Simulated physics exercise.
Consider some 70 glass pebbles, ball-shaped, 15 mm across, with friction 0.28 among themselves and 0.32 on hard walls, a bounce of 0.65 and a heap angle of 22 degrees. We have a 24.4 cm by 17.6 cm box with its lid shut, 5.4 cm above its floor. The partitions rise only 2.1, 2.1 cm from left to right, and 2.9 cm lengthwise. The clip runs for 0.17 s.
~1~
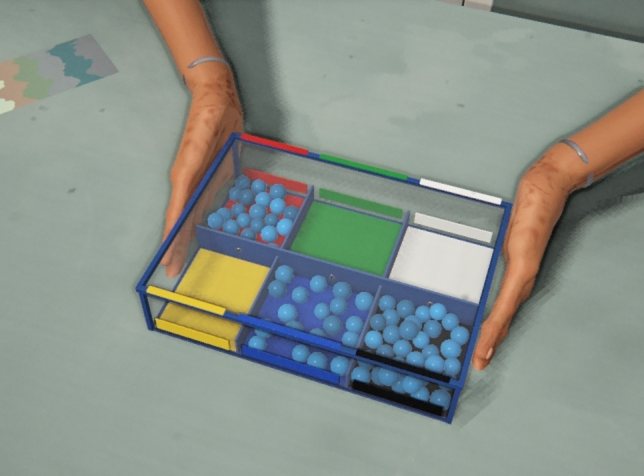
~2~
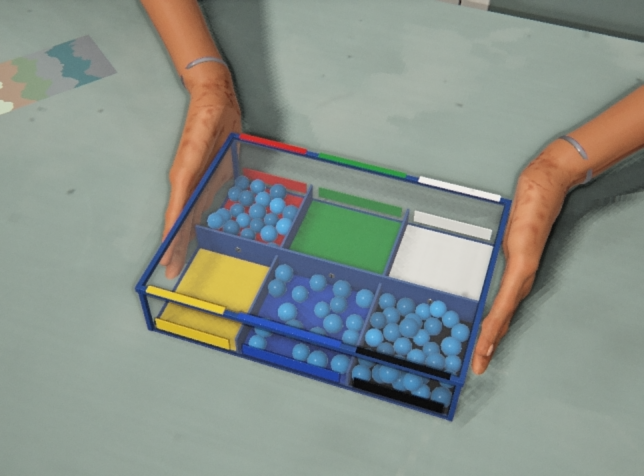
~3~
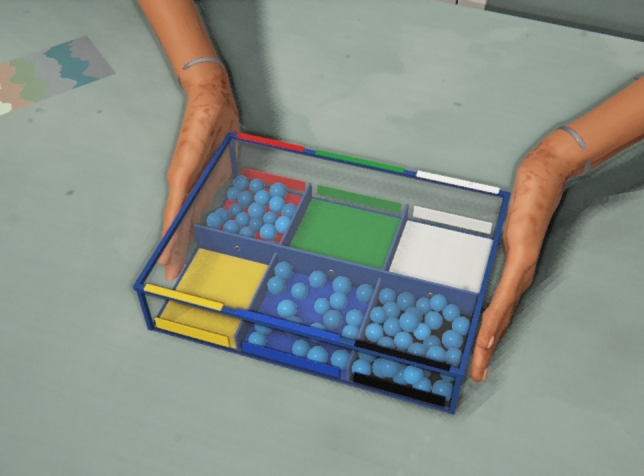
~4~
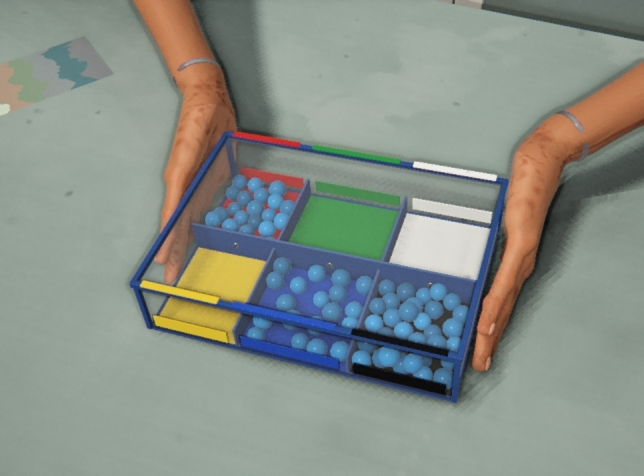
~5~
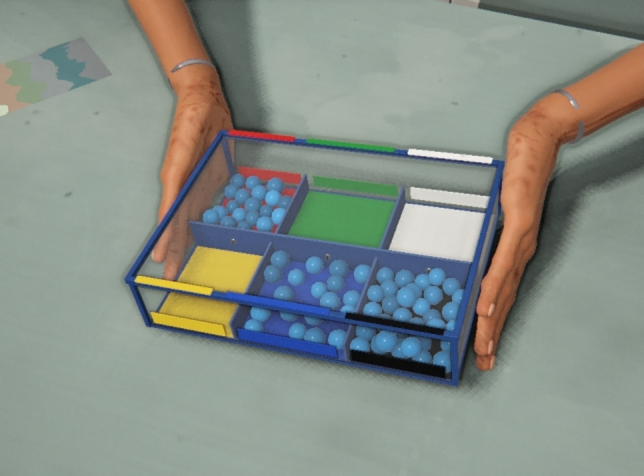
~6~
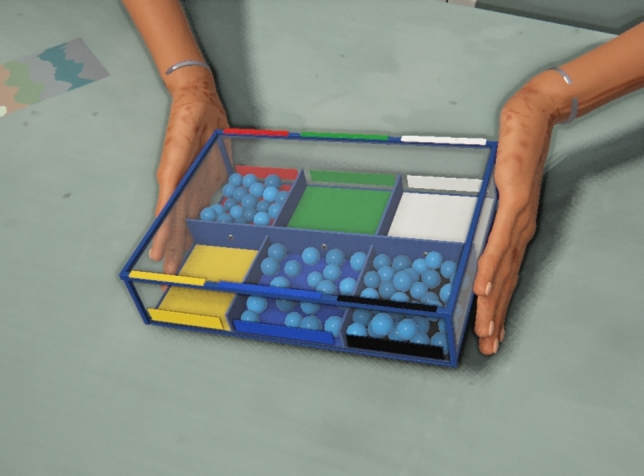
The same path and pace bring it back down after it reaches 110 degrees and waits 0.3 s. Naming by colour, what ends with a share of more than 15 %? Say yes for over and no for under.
Red: Yes; blue: No; green: No; yellow: Yes; white: No; black: No.
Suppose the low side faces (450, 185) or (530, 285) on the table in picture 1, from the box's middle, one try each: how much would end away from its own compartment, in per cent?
The share comes to about 90 in a hundred, then about 65 in a hundred.
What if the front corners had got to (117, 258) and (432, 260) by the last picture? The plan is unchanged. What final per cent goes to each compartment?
So it works out as red at 65 percent, blue at 0 percent, green at 0 percent, yellow at 35 percent, white at 0 percent and black at 0 percent.
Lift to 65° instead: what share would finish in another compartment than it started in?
It would come to about 15 per cent.
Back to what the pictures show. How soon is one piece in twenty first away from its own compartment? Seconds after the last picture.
Roughly at the 0.55 s mark.
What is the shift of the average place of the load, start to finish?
Measured shift: Some 10.5 cm.
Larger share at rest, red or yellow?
Red compartment.
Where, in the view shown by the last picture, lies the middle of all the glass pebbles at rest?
Near (234, 238).
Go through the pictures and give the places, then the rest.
The first frame shows box tilt 0 degrees, front corners at (143, 287) and (459, 383); red 30 %, blue 25 %, black 45 %.
The second frame shows box tilt 1 degrees, front corners at (142, 287) and (459, 379).
The third frame shows box tilt 2 degrees, front corners at (141, 286) and (459, 371).
The fourth frame shows box tilt 5 degrees, front corners at (137, 283) and (458, 356), lowest corner left back.
The fifth frame shows box tilt 9 degrees, front corners at (132, 278) and (454, 335), lowest corner left back.
The sixth frame shows box tilt 14 degrees, front corners at (127, 274) and (447, 311), lowest corner left back; red 30 %, blue 25 %, black 45 %.
Then, 0.97 s after the last picture, tilt 110 degrees; red 50 %, blue 5 %, yellow 40 %.
Then, 1.62 s after the last picture, tilt 59 degrees; red 60 %, yellow 40 %.
Then, 2.31 s after the last picture, tilt 0 degrees; red 60 %, yellow 40 %.
In the end, red 60 %, blue 0 %, green 0 %, yellow 40 %, white 0 %, black 0 %.
